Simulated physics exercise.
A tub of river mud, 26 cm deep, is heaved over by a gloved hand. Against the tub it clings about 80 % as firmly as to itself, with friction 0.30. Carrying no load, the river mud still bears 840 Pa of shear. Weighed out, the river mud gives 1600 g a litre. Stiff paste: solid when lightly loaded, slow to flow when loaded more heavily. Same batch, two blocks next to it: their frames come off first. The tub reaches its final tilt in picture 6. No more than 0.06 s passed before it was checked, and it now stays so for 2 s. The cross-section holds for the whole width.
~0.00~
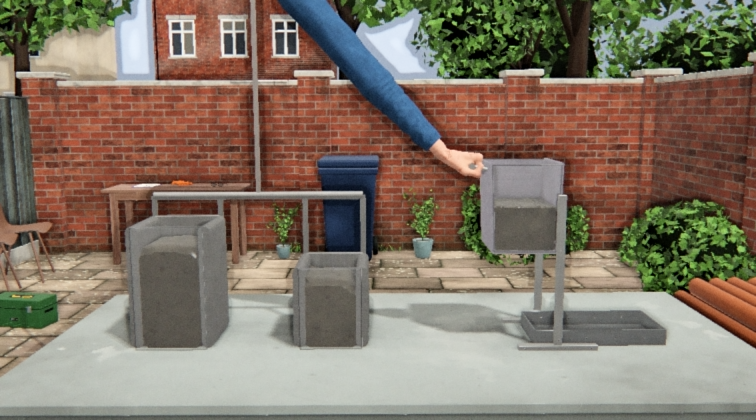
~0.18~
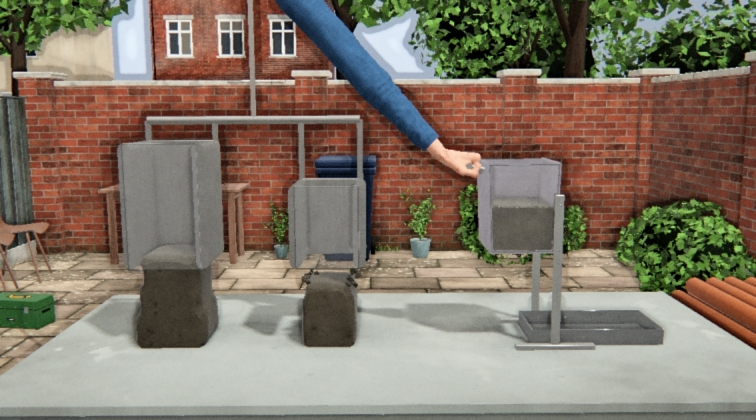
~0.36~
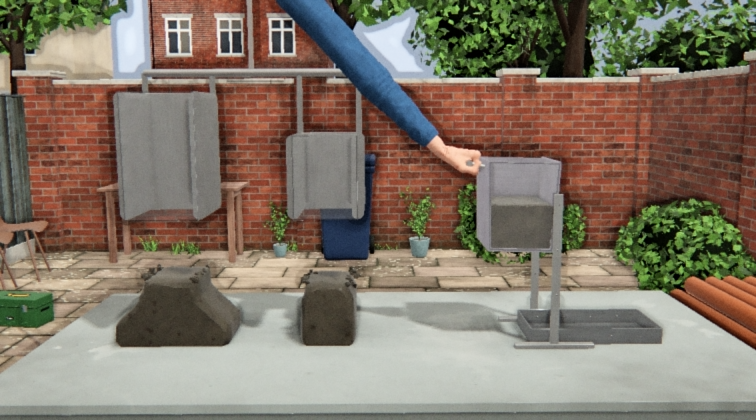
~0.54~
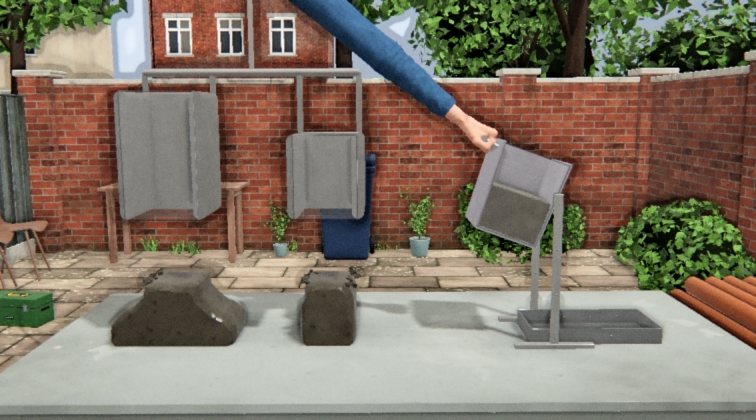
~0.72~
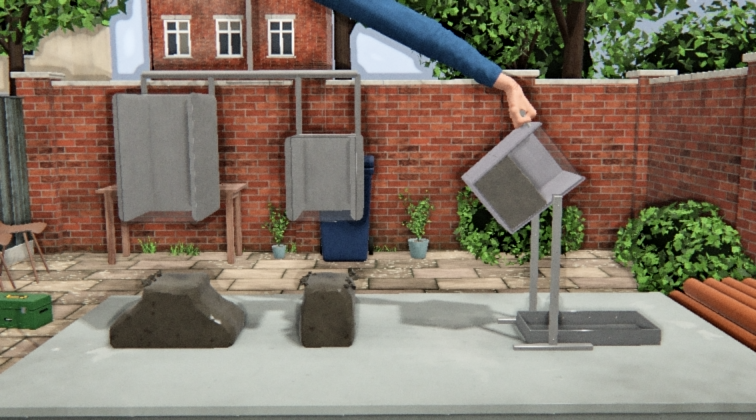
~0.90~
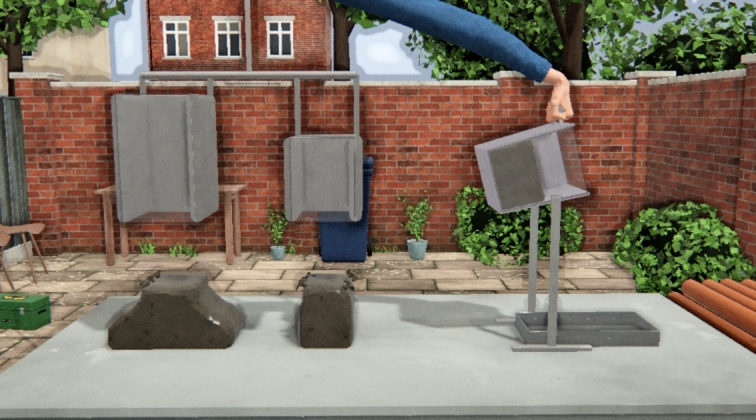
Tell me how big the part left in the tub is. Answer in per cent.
I would say about 100 percent.
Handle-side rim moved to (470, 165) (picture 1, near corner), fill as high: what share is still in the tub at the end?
Around 100 percent would still be in the tub at the end.
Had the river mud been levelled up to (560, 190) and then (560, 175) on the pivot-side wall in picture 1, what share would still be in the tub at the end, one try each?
Close to 100 percent the first time and close to 100 percent the second.
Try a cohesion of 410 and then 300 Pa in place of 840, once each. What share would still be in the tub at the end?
First try roughly 100 per cent, second try roughly 100 per cent.
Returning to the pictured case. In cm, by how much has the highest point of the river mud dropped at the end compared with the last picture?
0 cm.
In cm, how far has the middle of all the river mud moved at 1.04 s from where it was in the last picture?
Something like 0 cm, I'd say.
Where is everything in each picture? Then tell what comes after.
The first picture shows handle-side rim at (493, 165), tilt 0 degrees; crest of the river mud at (549, 207); block heights 31 cm, 20 cm (left to right).
The second picture shows handle-side rim at (491, 164), tilt 0 degrees; crest of the river mud at (546, 207); block heights 29 cm, 20 cm (left to right).
The third picture shows handle-side rim at (491, 162), tilt 1 degrees; crest of the river mud at (496, 205); block heights 21 cm, 19 cm (left to right).
The fourth picture shows handle-side rim at (506, 142), tilt 20 degrees; crest of the river mud at (497, 186); block heights 20 cm, 19 cm (left to right).
The fifth picture shows handle-side rim at (541, 125), tilt 50 degrees; crest of the river mud at (507, 157); block heights 20 cm, 19 cm (left to right).
The sixth picture shows handle-side rim at (574, 127), tilt 76 degrees; crest of the river mud at (528, 141); block heights 20 cm, 19 cm (left to right).
After 1.04 s, the tub is at 76 degrees and holds 100 %.
After 1.21 s, the tub is at 76 degrees and holds 100 %.
After 1.38 s, the tub is at 76 degrees and holds 100 %.
After 1.55 s, the tub is at 76 degrees and holds 100 %.
After 2.90 s, the tub is at 76 degrees and holds 100 %.
